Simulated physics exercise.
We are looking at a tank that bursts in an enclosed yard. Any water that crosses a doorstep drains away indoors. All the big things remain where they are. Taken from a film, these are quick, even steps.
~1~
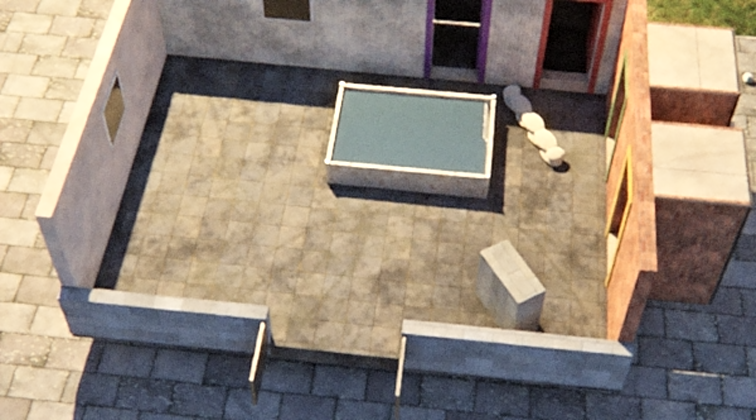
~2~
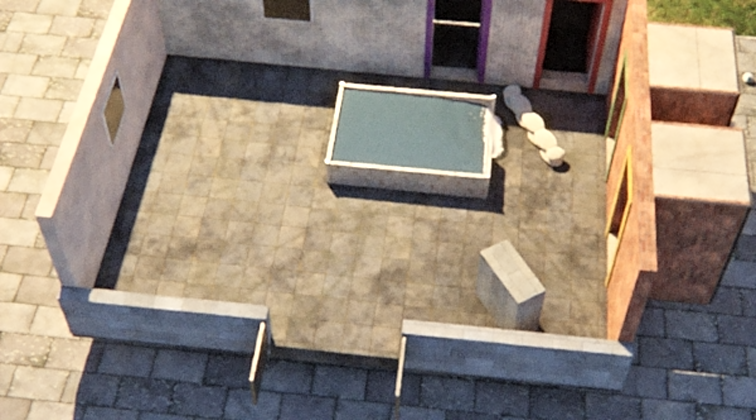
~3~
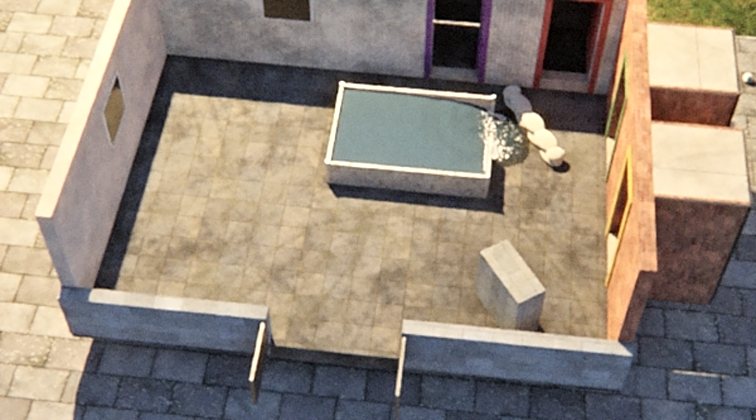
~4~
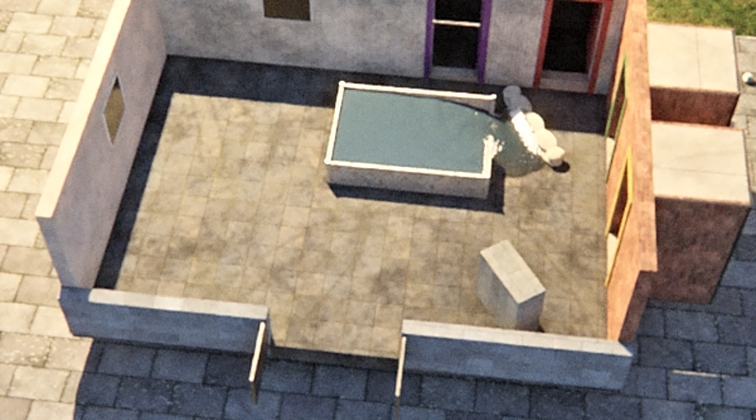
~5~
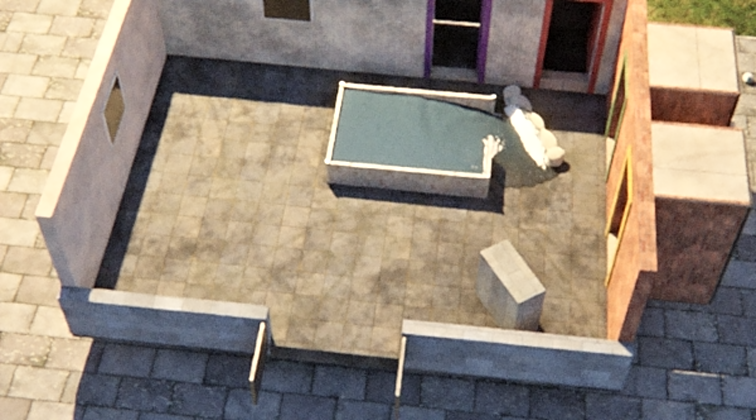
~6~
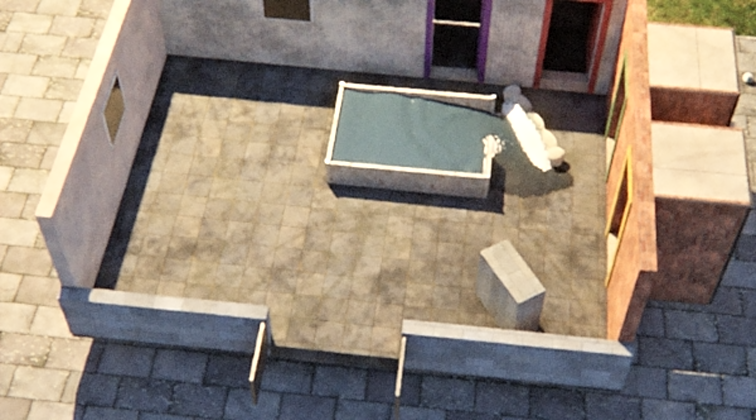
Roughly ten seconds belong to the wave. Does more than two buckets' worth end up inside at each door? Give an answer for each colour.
The red door no, two at most; the purple door no, two at most; the green door no, two at most; the yellow door no, two at most.
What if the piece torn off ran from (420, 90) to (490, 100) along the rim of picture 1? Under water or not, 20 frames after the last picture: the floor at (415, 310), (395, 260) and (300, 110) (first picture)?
One by one: Unsoaked; unsoaked; waterlogged.
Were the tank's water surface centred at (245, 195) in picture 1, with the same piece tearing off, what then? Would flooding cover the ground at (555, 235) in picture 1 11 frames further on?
Soaked there.
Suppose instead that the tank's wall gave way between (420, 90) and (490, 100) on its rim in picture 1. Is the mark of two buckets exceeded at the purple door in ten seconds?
Note - purple door: Past the mark.
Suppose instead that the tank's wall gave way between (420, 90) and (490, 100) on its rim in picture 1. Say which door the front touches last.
It's the yellow-painted one.
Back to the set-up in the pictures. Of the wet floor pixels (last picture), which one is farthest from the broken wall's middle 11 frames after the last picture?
About at (602, 318).
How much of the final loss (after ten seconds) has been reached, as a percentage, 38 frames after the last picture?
Close to 30 per cent.
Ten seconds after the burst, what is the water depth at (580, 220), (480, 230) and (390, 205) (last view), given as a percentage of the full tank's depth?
First spot roughly 16 %, second 12 %, third 4 %.
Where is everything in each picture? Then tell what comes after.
The open tank at (413, 132) is whole and still, in the first picture.
Water pours out at (489, 132) and has run to (497, 118), in the second picture.
Water pours out at (489, 133) and has run to (510, 114), in the third picture.
Water pours out at (489, 133) and has run to (541, 162), in the fourth picture.
The front is at (550, 173), out from the gap at (489, 133), in the fifth picture.
The front is at (560, 182), out from the gap at (489, 132), in the sixth picture.
A moment on, water covers 10 % of the floor; the red door not reached, the purple door wet at the sill, nothing in, the green door not reached, the yellow door not reached.
Next, water covers 25 % of the floor; the red door wet at the sill, nothing in, the purple door under two buckets in, the green door wet at the sill, nothing in, the yellow door wet at the sill, nothing in.
Then, water covers 35 % of the floor; the red door wet at the sill, nothing in, the purple door under two buckets in, the green door wet at the sill, nothing in, the yellow door wet at the sill, nothing in.
Later, water covers 50 % of the floor; the red door wet at the sill, nothing in, the purple door under two buckets in, the green door wet at the sill, nothing in, the yellow door wet at the sill, nothing in.
In the end, water covers 85 % of the floor; the red door wet at the sill, nothing in, the purple door under two buckets in, the green door wet at the sill, nothing in, the yellow door wet at the sill, nothing in.
